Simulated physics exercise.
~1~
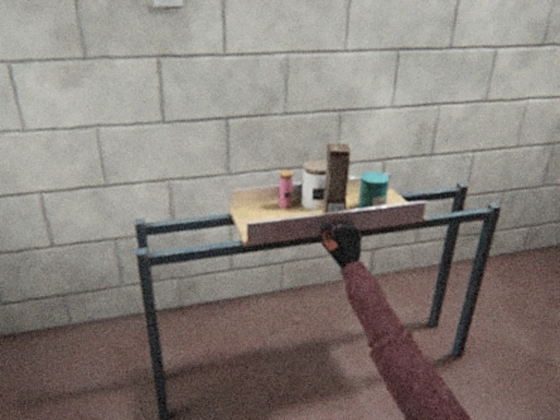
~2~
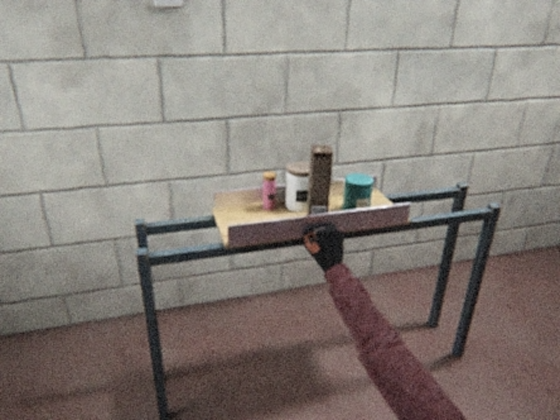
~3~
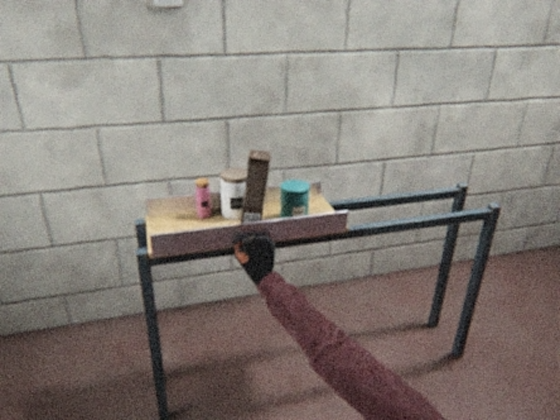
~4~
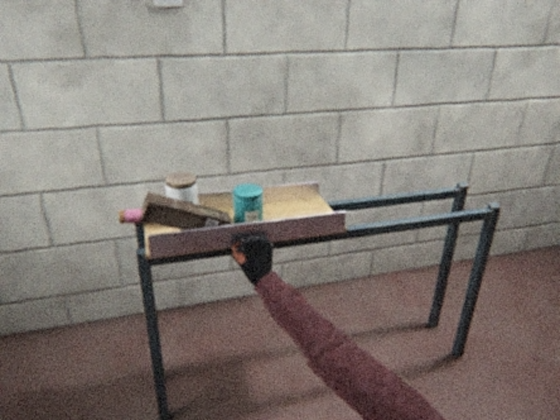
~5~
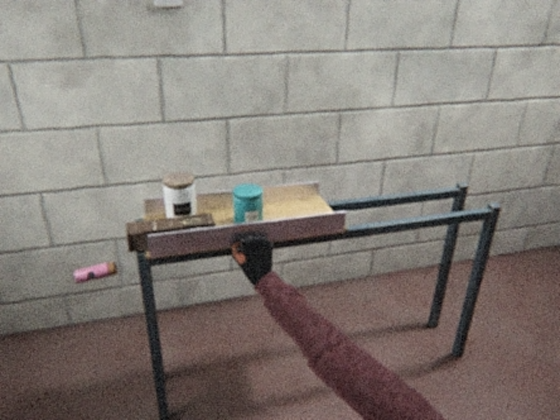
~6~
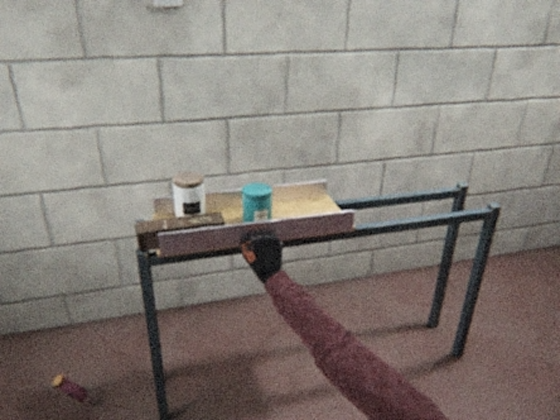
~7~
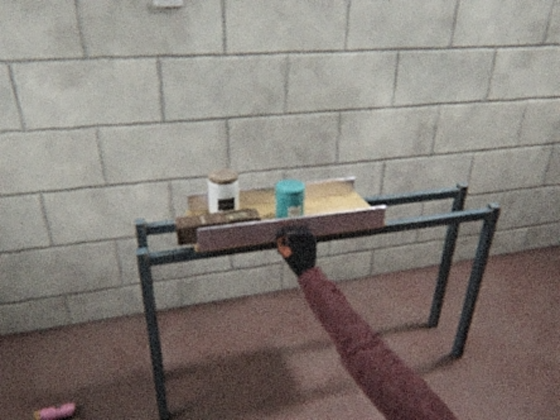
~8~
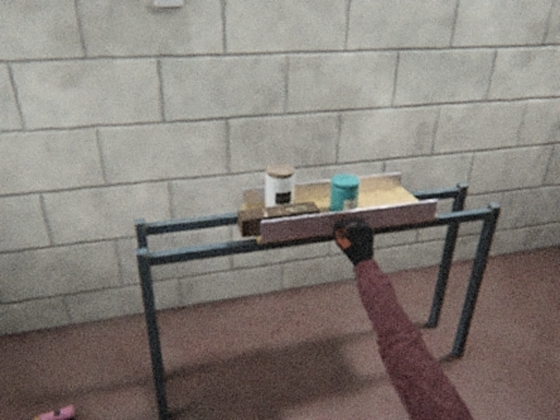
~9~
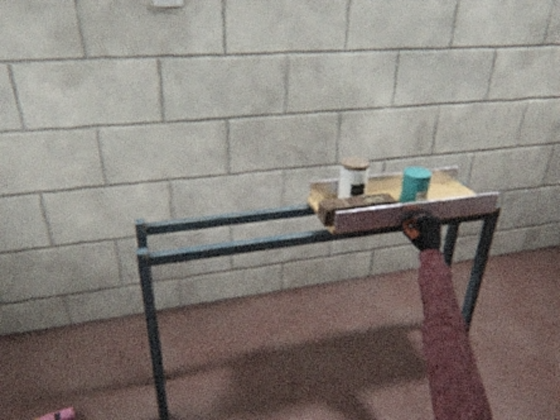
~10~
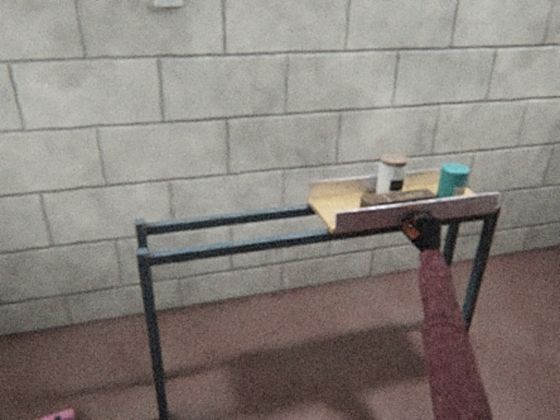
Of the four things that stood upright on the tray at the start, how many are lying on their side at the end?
Two of them are lying on their side, the brown carton on the tray and the pink shaker on the floor.
